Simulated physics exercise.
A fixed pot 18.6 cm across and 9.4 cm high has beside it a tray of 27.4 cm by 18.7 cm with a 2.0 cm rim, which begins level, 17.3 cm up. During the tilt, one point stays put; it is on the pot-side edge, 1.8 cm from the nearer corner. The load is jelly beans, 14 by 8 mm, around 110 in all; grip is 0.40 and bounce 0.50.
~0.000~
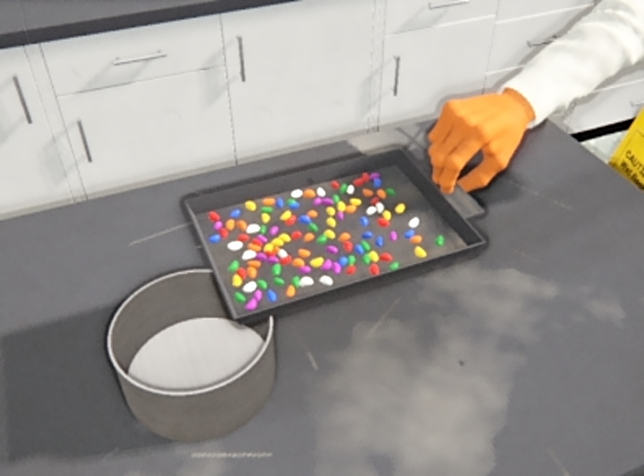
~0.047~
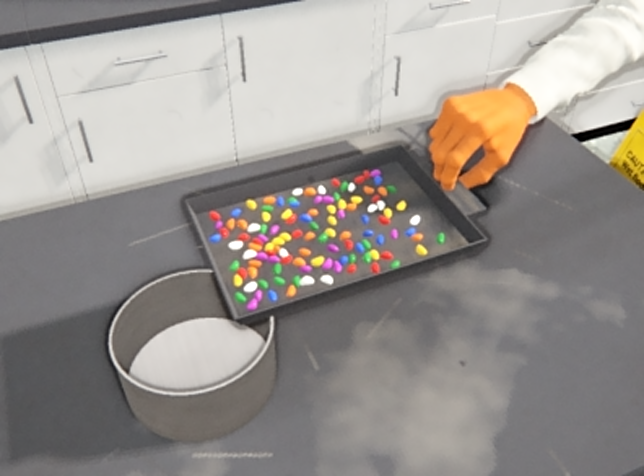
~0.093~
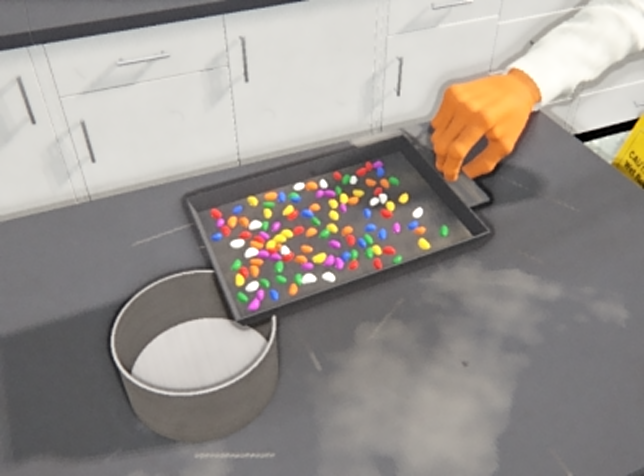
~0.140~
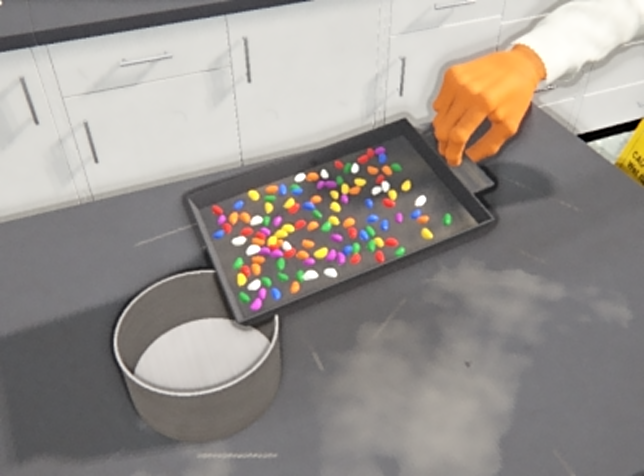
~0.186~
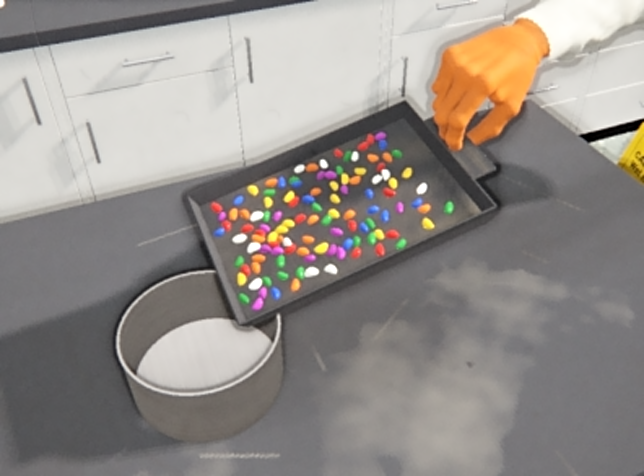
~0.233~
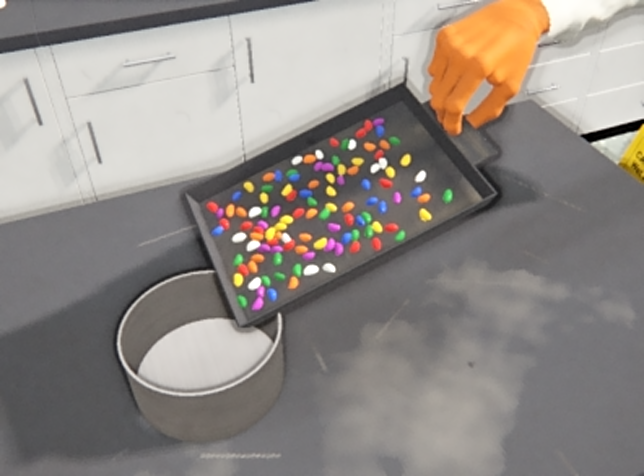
A dark grey countertop in front of white cabinets with slim handles is seen from above at an angle, the view shifting barely, if at all. A black tray scattered with multicoloured jelly beans rests against a round grey pot with a pale inside at left, while an orange-gloved hand in a white sleeve holds its far right end. The hand raises that end, slowly then faster, tilting the tray moderately toward the pot, the beans staying spread across it.
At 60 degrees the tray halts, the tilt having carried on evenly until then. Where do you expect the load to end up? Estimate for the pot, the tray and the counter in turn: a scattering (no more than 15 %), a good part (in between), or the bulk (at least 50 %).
Estimate - pot: A good part, tray: A good part, counter: A good part.
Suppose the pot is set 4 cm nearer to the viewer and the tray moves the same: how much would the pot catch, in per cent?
Then roughly 55 percent would land in it.
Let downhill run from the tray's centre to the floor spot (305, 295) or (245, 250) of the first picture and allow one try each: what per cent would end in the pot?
Approximately 0 percent, then 35 percent.
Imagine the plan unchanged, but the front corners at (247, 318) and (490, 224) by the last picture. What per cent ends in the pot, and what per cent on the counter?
In the pot: 0 per cent; on the counter: 35 per cent.
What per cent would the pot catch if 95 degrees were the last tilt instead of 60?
That would give about 35 per cent.
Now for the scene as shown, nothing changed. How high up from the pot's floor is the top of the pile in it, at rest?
It gets to about 1.0 cm.
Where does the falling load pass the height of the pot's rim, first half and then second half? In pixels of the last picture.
(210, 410) or so first, later (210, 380).
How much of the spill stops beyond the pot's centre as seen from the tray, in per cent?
Roughly 80 percent of the spill.
After 0.43 s, tilt 41 degrees; the tray holds 100 %, the pot 0 %.
Then, at 0.56 s, tilt 55 degrees; the tray holds 100 %, the pot 0 %.
After 0.81 s, tilt 60 degrees; the tray holds 50 %, the pot 5 %.
In the end, at 2.4 s, pot 20 %, tray 40 %, counter 40 %.
